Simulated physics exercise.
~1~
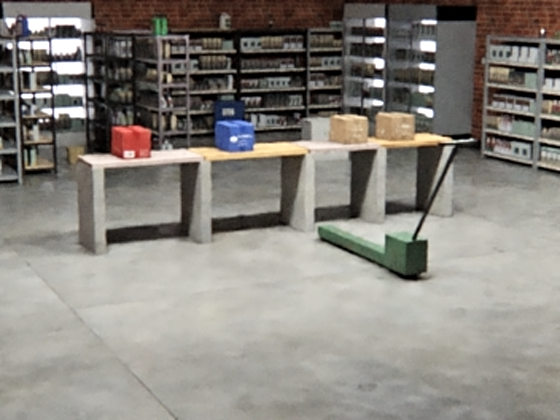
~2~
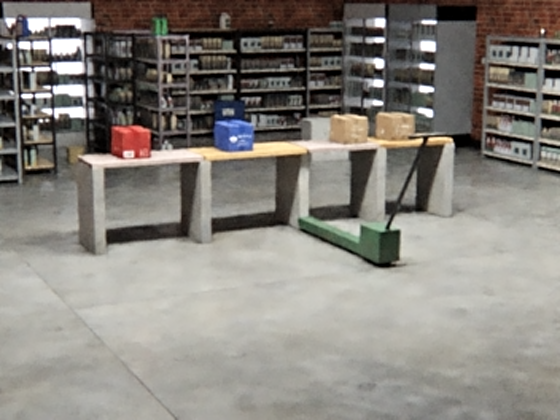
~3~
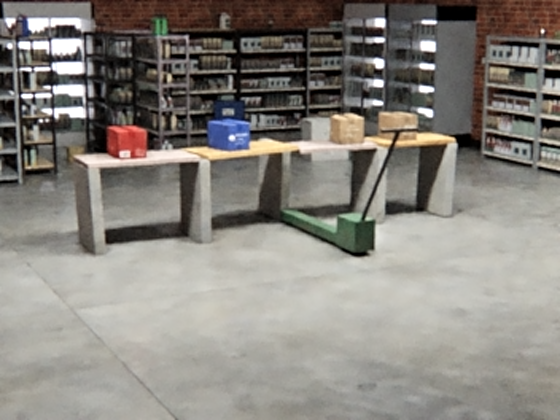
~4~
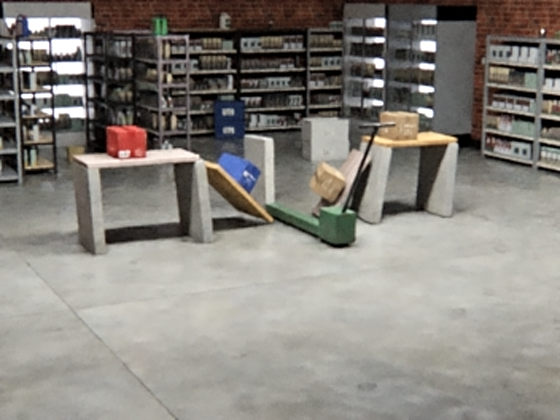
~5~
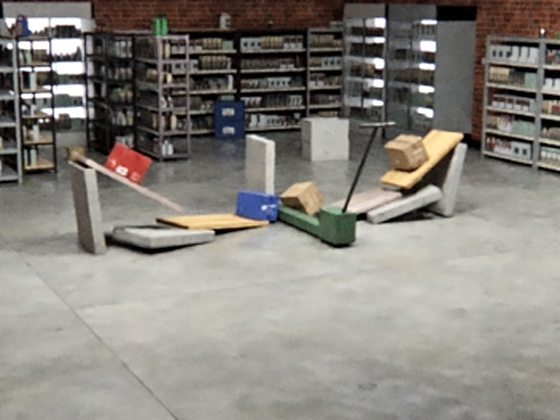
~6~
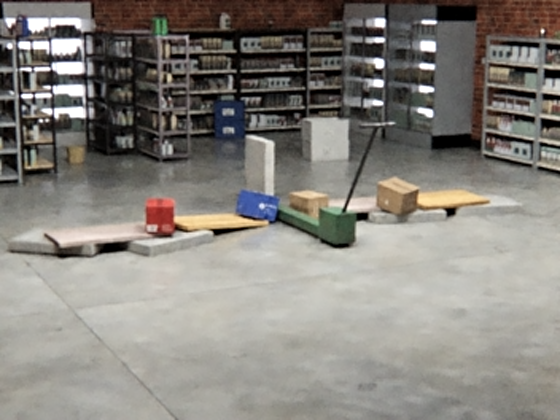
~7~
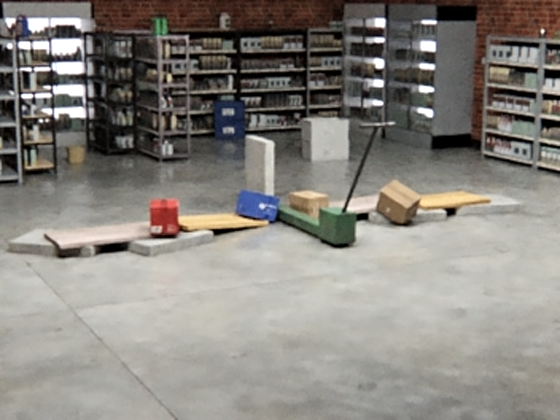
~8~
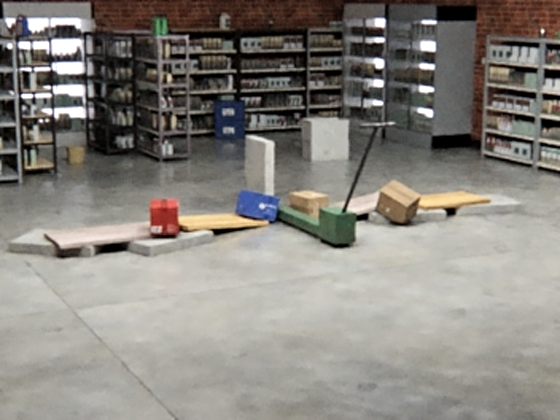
A long row of boards on upright blocks, holding red, blue and brown boxes, collapsed in both directions after a green floor jack slid left into it, and the boxes ended up lying among the flattened boards while one block stayed standing.
